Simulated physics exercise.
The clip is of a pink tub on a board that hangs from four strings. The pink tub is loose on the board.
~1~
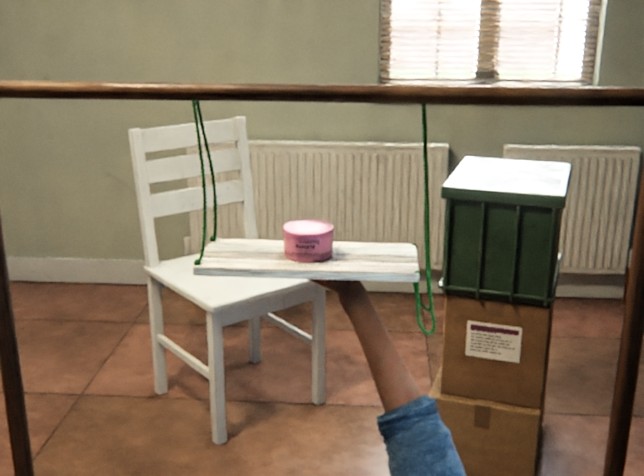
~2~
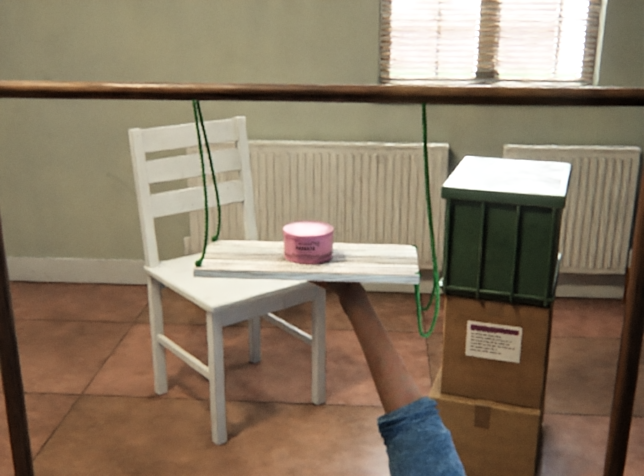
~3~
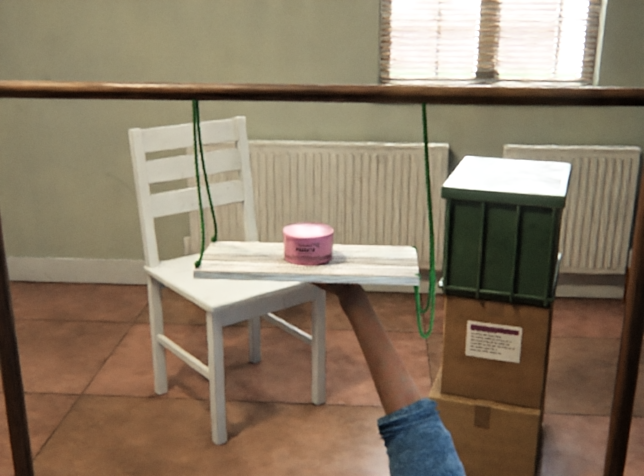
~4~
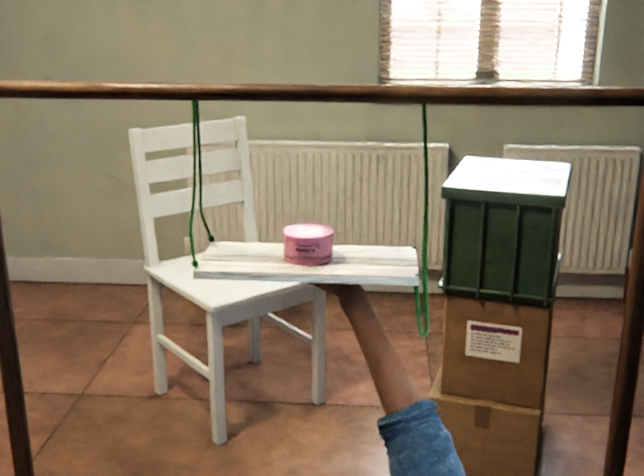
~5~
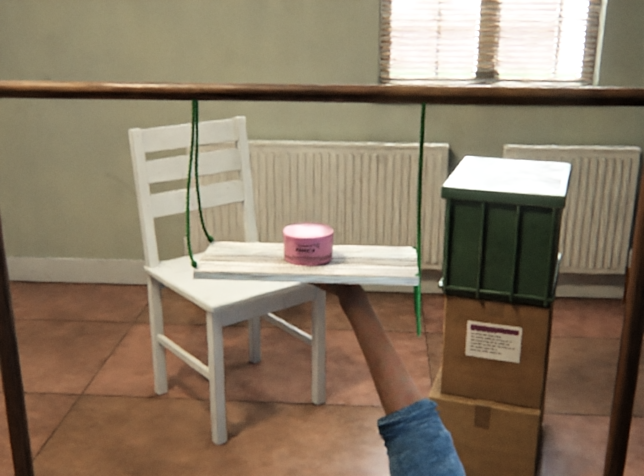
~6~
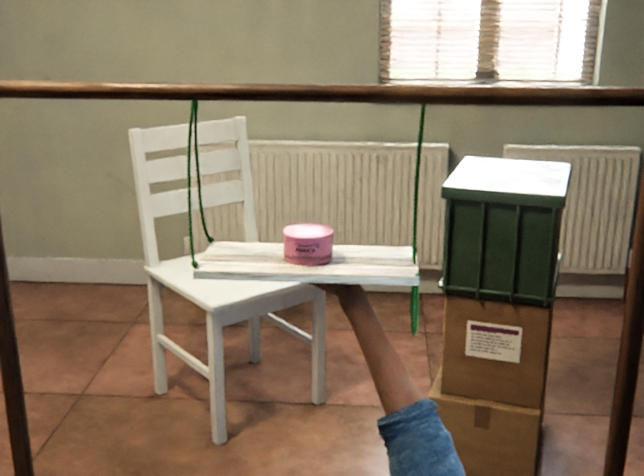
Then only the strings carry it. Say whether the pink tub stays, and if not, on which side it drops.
In the end the pink tub goes off on the right.
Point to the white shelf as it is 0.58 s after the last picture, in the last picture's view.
Around (174, 282).
Then, 0.58 s on from there, board tipped 40° down to the right; tub falling.
Then, 1.24 s on from there, board tipped 43° down to the right; tub on the floor.
In the end, board tipped 39° down to the right; tub on the floor. The pink tub tumbles from the right end.
